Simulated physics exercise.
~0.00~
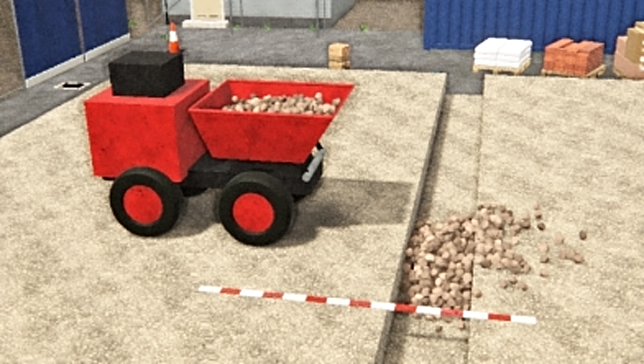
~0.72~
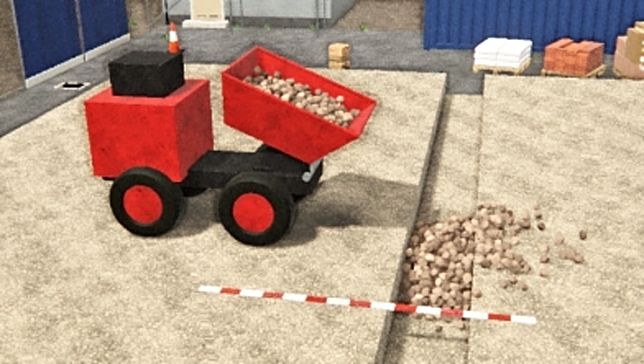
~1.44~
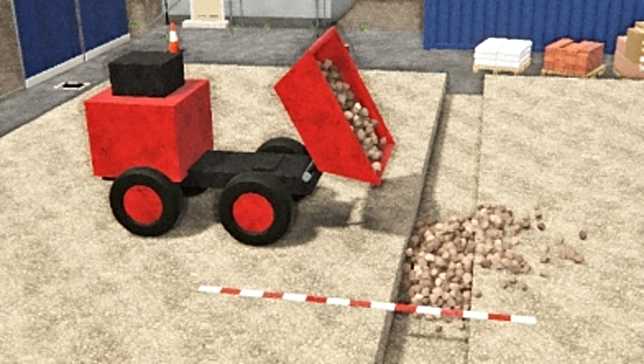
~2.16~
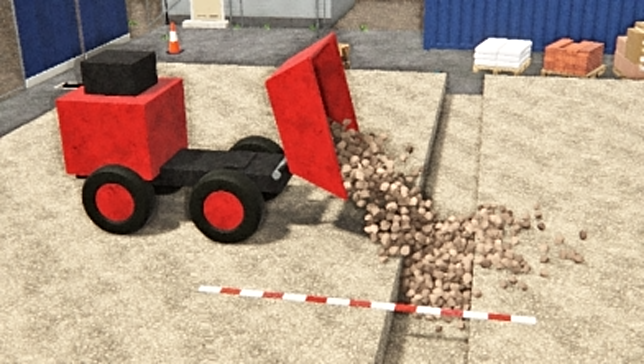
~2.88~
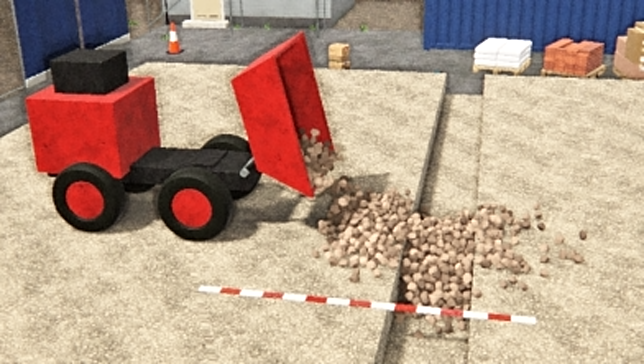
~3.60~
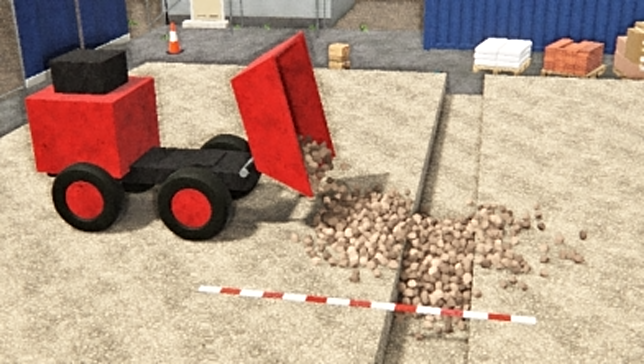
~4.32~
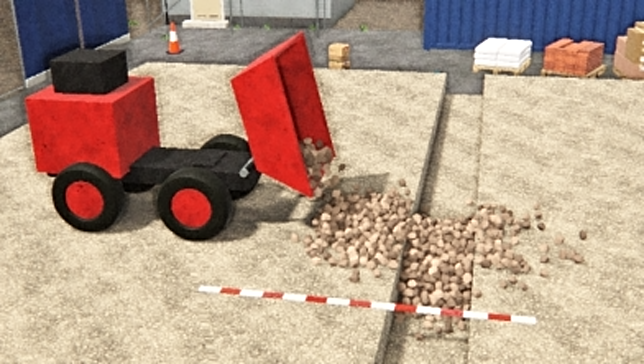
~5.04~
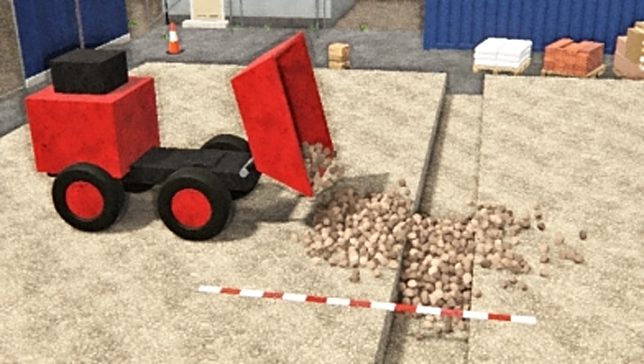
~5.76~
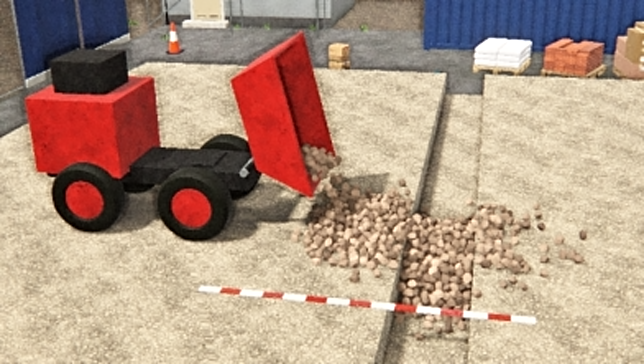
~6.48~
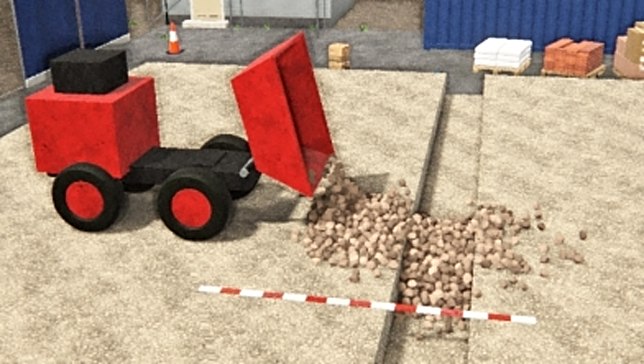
On a gravelly building yard with a blue container and pallets behind, a red site dumper stands left of a shallow trench, its skip full of brownish stones, while an earlier load lies loose in and beyond the trench. The skip tips forward toward the trench, steeper and steeper, with the stones still inside. Then the machine backs a little to the left as the stones pour out over the near edge. The flow dwindles, and the dumper stops with its skip still steeply raised. At the end the skip looks nearly empty, and a heap spreads from beneath its lip into the trench.
